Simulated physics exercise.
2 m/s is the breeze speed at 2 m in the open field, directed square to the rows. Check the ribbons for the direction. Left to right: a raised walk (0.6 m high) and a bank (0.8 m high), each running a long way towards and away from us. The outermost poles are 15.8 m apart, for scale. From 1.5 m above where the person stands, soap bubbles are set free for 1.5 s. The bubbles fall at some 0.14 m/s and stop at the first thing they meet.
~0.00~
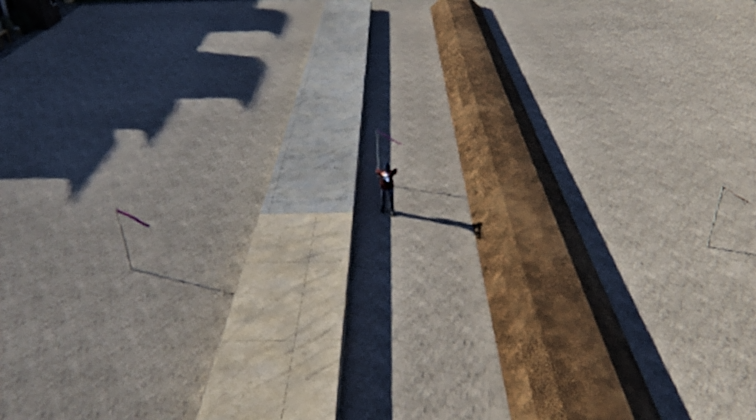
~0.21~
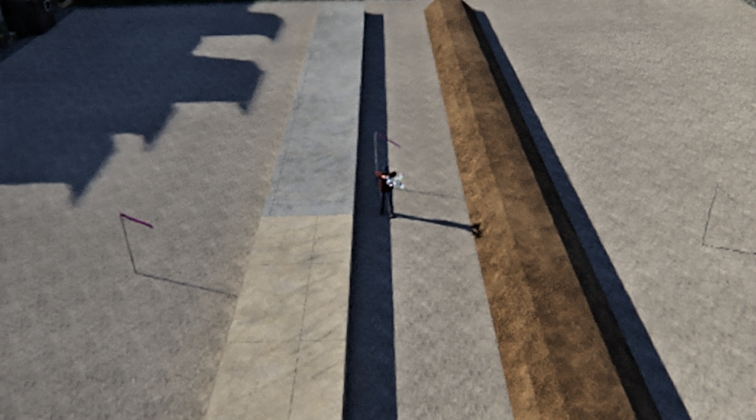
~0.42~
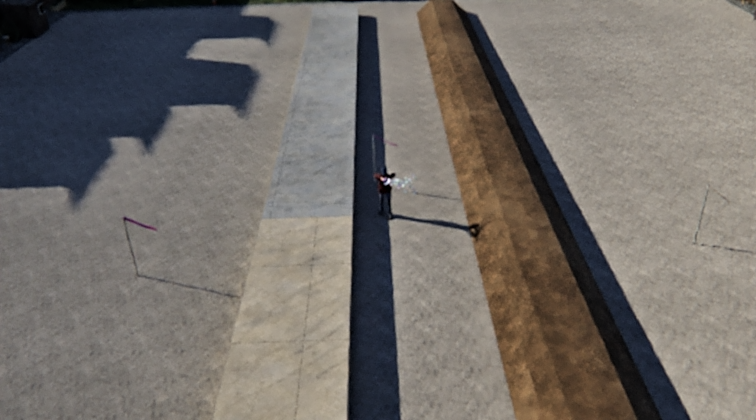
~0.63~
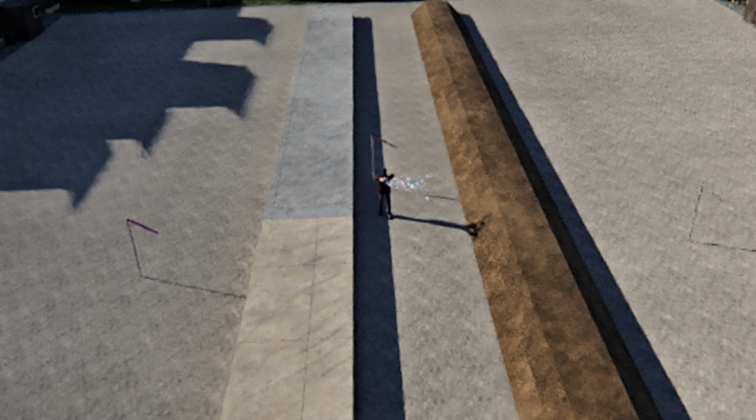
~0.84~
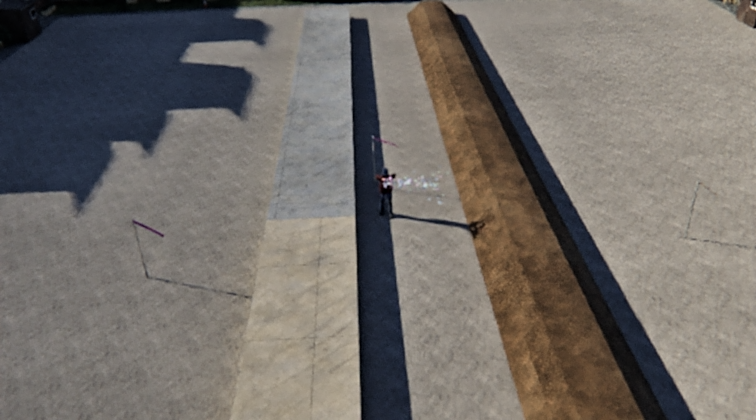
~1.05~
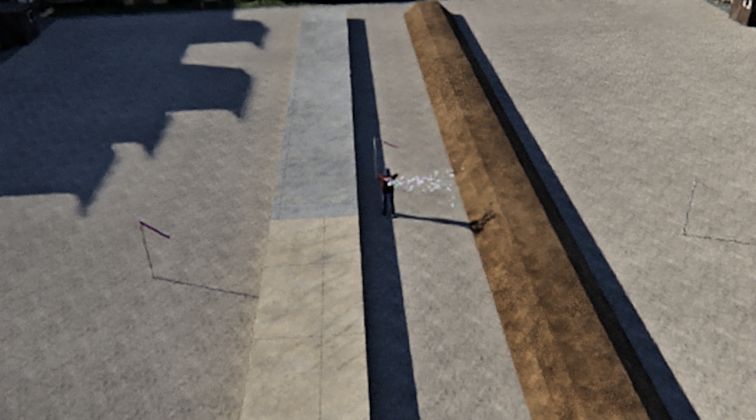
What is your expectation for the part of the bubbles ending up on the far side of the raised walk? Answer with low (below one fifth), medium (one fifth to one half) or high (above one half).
I would say low.
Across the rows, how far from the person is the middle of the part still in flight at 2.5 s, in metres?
It comes to roughly 3.0 m.
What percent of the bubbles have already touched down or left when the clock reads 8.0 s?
Some 30 per cent.
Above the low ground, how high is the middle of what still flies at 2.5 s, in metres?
The middle sits roughly 1.4 m above the low ground.
After 2.5 s, 0 % is beyond the raised walk; 0 % has touched down or left; the middle of what still flies is 1.3 m above the low ground, near (480, 182).
After 4.0 s, 0 % is beyond the raised walk; 7 % has touched down or left; the middle of what still flies is 1.2 m above the low ground, near (560, 181).
After 8.0 s, 0 % is beyond the raised walk; 32 % has touched down or left; the middle of what still flies is 0.9 m above the low ground, near (748, 180).
After 20.0 s, 0 % is beyond the raised walk; 83 % has touched down or left.
After 45.0 s, 0 % is beyond the raised walk; 100 % has touched down or left.
